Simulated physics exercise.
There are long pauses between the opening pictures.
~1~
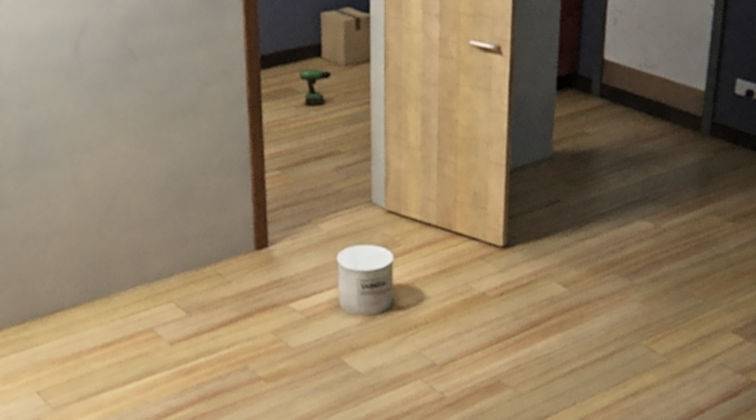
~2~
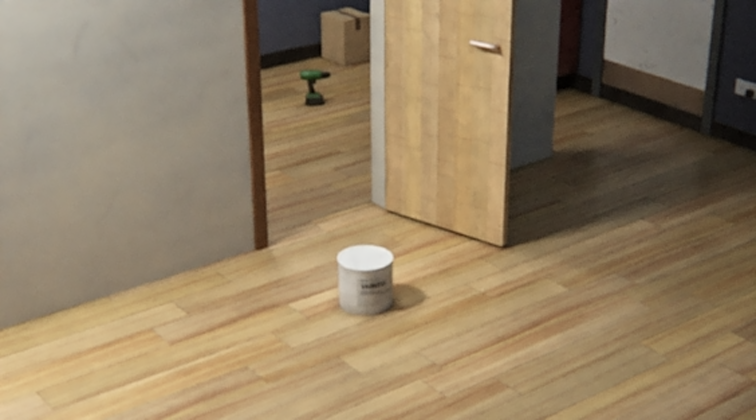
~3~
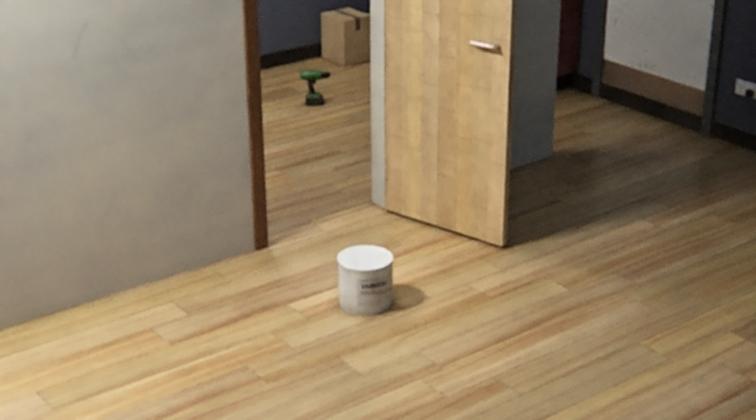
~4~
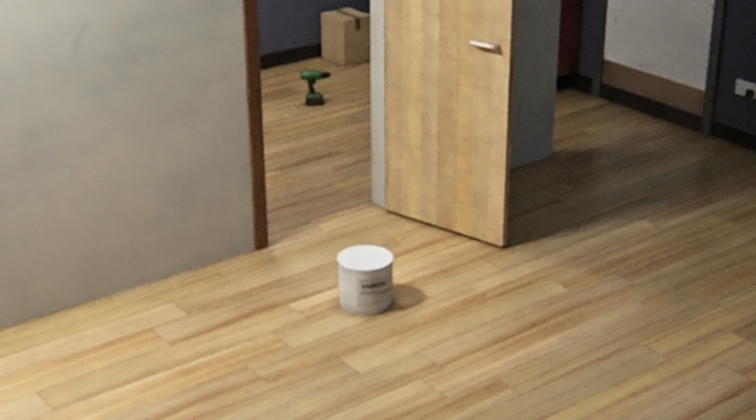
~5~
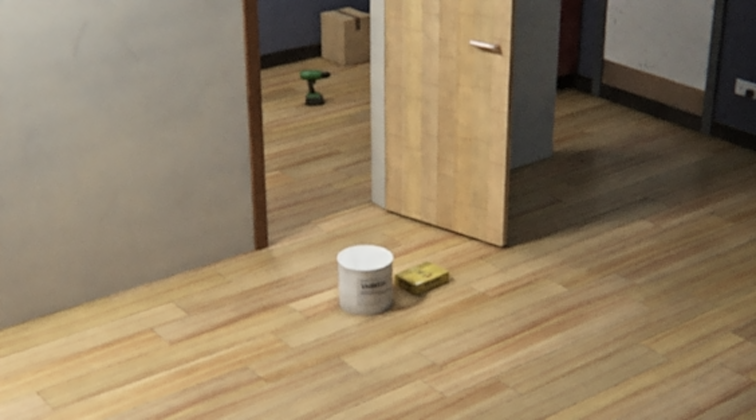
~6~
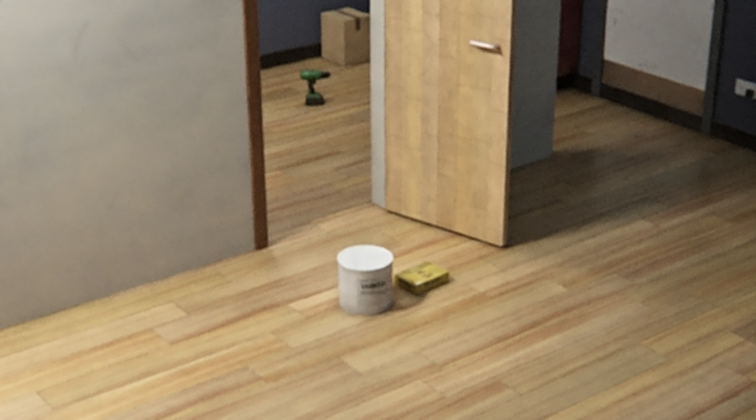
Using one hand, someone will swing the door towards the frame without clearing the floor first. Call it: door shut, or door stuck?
Door shut.
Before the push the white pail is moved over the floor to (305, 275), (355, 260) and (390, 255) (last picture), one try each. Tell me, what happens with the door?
Try 1 - swings fully home; try 2 - gets caught; try 3 - gets caught.
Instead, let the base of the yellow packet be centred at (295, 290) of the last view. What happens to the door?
Then it reaches the frame.
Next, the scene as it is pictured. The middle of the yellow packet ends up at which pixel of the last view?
Pretty much around (413, 282), I'd say.
Then, 0.60 s past the last view, door at 85°.
Then, 0.90 s past the last view, door at 64°; yellow packet displaced a little near (416, 281).
Then, 1.20 s past the last view, door at 40°; yellow packet displaced a little near (413, 282).
Then, 1.50 s past the last view, door at 14°; yellow packet displaced a little near (413, 282).
Finally, door at 0°; both still in place. Final places as the last picture's camera would see them, yellow packet near (413, 282).
